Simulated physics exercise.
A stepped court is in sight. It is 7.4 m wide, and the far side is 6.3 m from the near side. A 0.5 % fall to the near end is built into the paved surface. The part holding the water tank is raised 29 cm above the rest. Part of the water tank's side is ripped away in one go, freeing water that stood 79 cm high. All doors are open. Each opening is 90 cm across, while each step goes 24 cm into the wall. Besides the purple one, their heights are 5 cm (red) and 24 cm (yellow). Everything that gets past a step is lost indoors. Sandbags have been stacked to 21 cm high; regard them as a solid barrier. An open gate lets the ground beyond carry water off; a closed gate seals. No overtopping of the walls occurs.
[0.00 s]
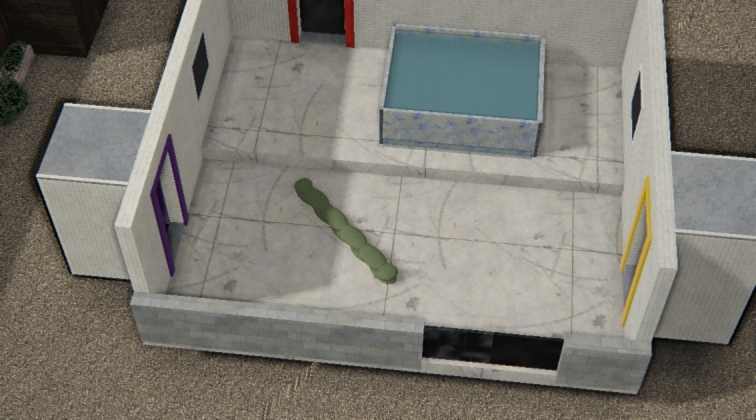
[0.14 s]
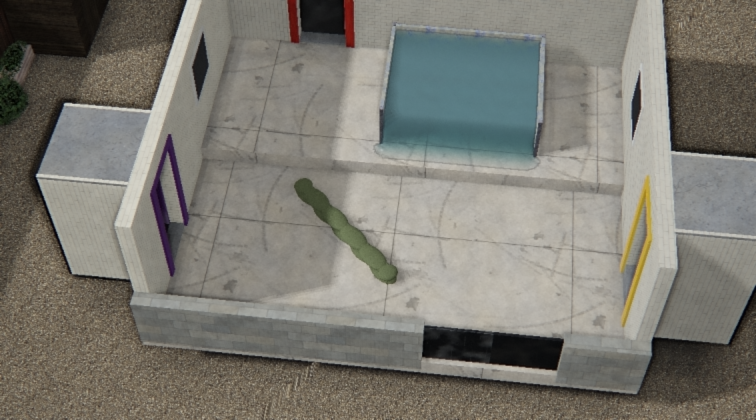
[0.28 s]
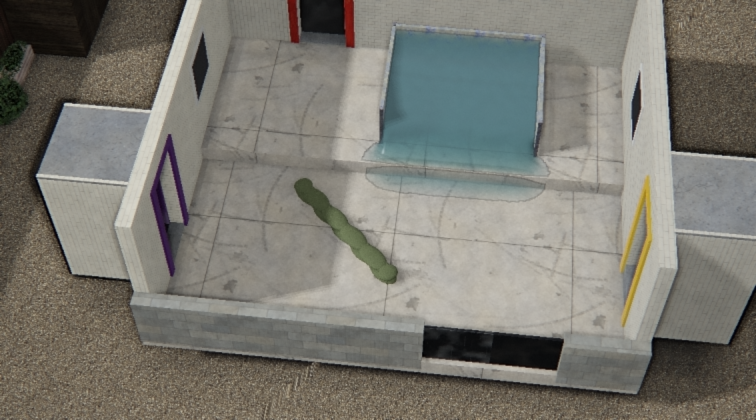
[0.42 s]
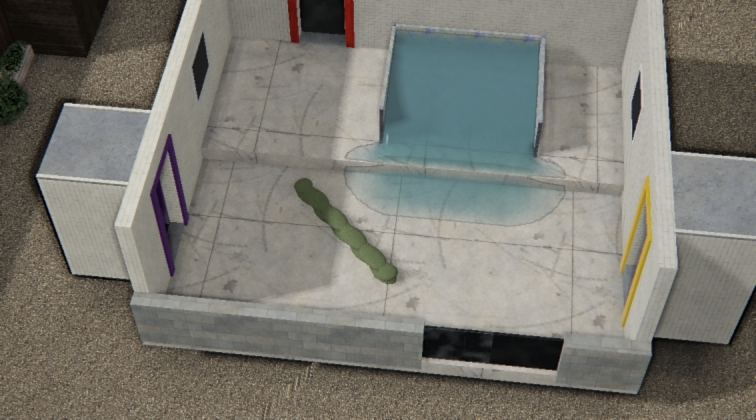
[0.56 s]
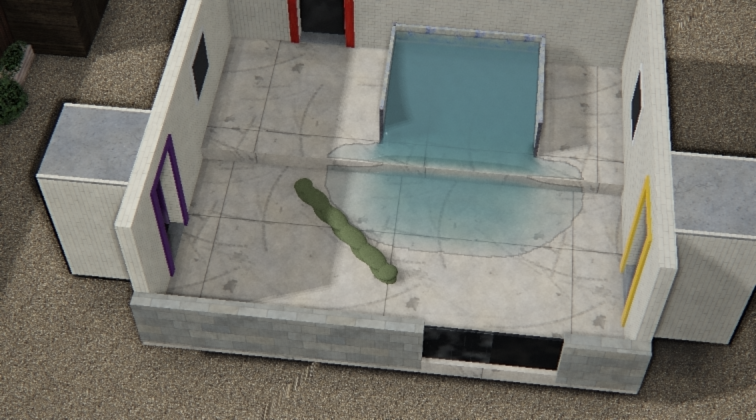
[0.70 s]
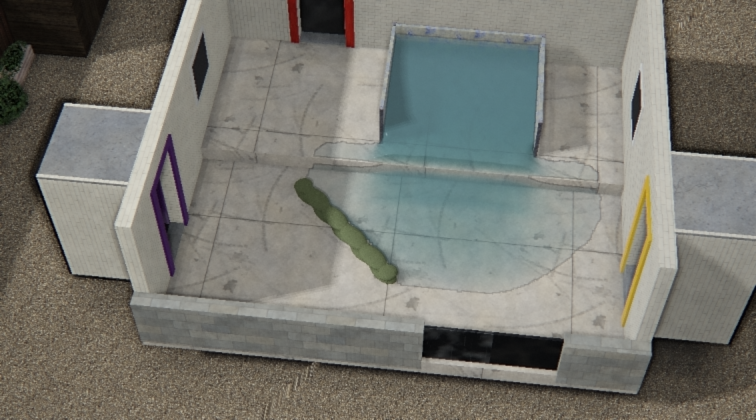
In a walled, stepped courtyard, the near side of a raised water tank gave way, and water poured over the step and spread across the lower floor, reaching a green sandbag row.
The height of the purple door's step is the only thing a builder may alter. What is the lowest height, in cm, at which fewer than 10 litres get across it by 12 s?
18 cm.
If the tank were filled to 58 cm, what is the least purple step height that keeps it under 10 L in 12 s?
I'd say close to 12.5 cm.
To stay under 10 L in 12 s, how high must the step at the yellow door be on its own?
About 30 cm at yellow.
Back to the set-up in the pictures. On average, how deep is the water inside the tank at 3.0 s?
Average depth: Approx. 16 cm.
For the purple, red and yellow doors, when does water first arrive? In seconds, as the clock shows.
Log: Purple = 3.0 s, red = not in the 12 s, yellow = 1.2 s.
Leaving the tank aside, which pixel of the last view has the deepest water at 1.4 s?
At about pixel (441, 340).
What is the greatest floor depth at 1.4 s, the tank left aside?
Max depth: About 54 cm.
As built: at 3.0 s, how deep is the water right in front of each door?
Lab note, cm: Purple 4; red 0; yellow 33.
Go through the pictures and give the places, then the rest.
Still water, 79 cm deep, in the water tank at (464, 75); the purple door at (170, 210) is dry, in the first frame.
The front is at (386, 155), 0.3 m from the gap at (459, 136); 0.6 m2 of floor is wet, 79 cm left at the back, in the second frame.
Water pours out at (459, 138) and has run 0.8 m, to (390, 187); about 16 cm deep outside, 79 cm at the back, in the third frame.
Water pours out at (459, 140) and has run 1.3 m, to (390, 212); about 14 cm deep outside, 76 cm at the back, in the fourth frame.
Water pours out at (458, 140) and has run 2.0 m, to (407, 245); about 11 cm deep outside, 68 cm at the back, in the fifth frame.
Water pours out at (458, 141) and has run 2.7 m, to (399, 279); about 9 cm deep outside, 68 cm at the back; the purple door at (170, 210), 5.1 m from the gap, is still 2.5 m from the nearest water, in the sixth frame.
After 1.4 s water covers 45 % of the floor, deepest (54 cm) near (441, 340); it has not reached the purple door.
After 3.0 s water covers 55 % of the floor, deepest (54 cm) near (613, 367); it has not reached the purple door.
After 12.0 s water covers 70 % of the floor, deepest (26 cm) near (159, 322); 15 cm at the purple door, 219 litres in over its 8 cm step.
At the purple door as built, the water arrived by 3.1 s and peaked near 20 cm at 4.2 s.
With a step of 15.5 cm, 28 litres would have come in within the 12 s; with 21 cm, 2 litres. So under 10 litres takes about 18 cm.
